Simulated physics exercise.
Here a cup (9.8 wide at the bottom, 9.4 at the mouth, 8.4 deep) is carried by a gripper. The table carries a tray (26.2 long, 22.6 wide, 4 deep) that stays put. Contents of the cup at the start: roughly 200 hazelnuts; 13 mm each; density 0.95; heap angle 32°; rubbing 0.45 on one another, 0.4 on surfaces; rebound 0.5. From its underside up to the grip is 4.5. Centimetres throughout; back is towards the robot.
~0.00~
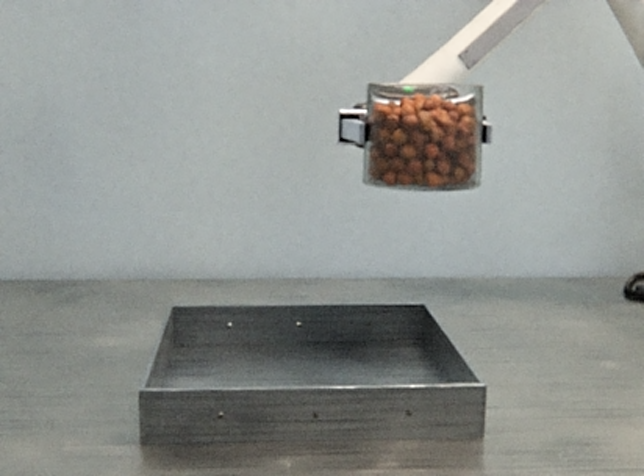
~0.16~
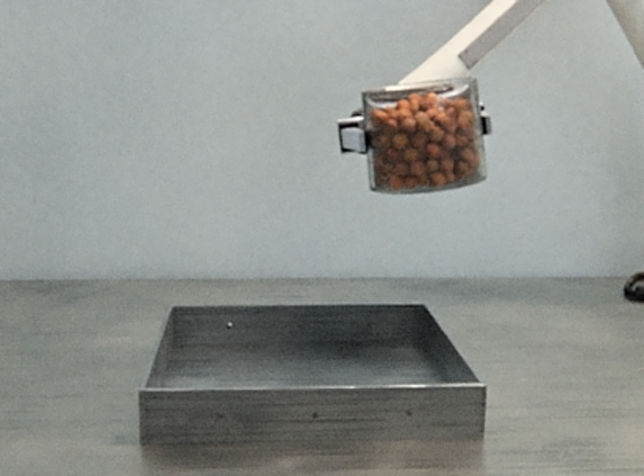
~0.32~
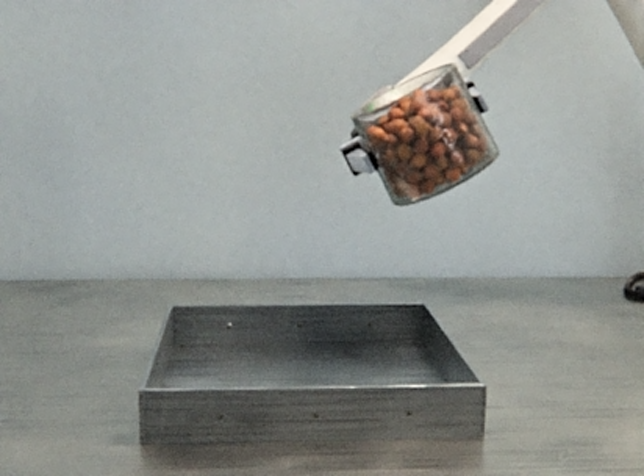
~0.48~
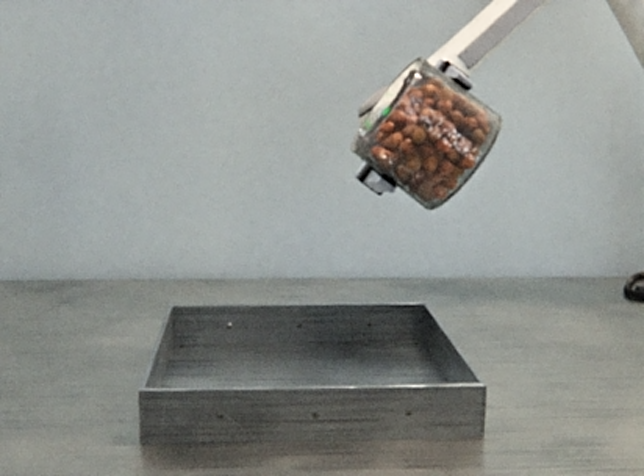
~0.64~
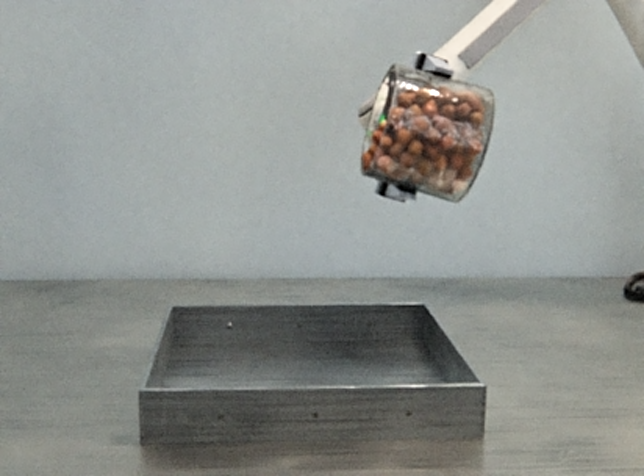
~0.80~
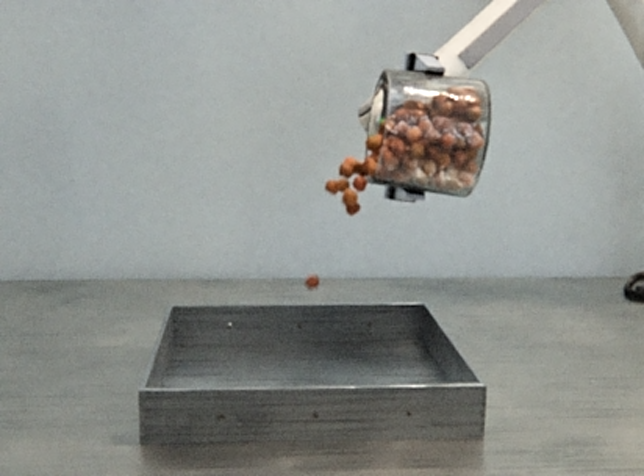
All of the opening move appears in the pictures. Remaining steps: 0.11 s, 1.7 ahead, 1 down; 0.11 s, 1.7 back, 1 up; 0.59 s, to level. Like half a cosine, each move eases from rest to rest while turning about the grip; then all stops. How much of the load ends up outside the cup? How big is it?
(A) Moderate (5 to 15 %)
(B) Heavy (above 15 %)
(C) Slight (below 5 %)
Answer: B.
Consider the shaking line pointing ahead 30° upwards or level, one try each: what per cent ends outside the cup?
First try some 30 %, second try some 30 %.
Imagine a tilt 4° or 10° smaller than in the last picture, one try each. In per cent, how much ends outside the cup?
Estimates, in order: 15 % and 10 %.
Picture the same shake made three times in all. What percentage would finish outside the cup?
I'd expect something close to 40 per cent.
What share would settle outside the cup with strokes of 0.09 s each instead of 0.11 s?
That gives about 30 percent.
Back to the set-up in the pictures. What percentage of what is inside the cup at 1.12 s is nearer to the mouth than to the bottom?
Around 45 percent.
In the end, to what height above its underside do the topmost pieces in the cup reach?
Around 7.0 centimetres above the underside.
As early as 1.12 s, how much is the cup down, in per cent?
20 %.
After 1.12 s, tilted 77° forward, highest piece 25 above the table; 164 in the cup, 29 in the tray, 8 in flight or on a rim.
After 1.45 s, tilted 15° forward, highest piece 26 above the table; 153 in the cup, 47 in the tray, 1 in flight or on a rim.
After 1.81 s, level, highest piece 26 above the table; 153 in the cup, 48 in the tray.
After 2.86 s, level, highest piece 26 above the table; 153 in the cup, 48 in the tray.
In the end, 153 in the cup, 48 in the tray. That is 24 % outside the cup.
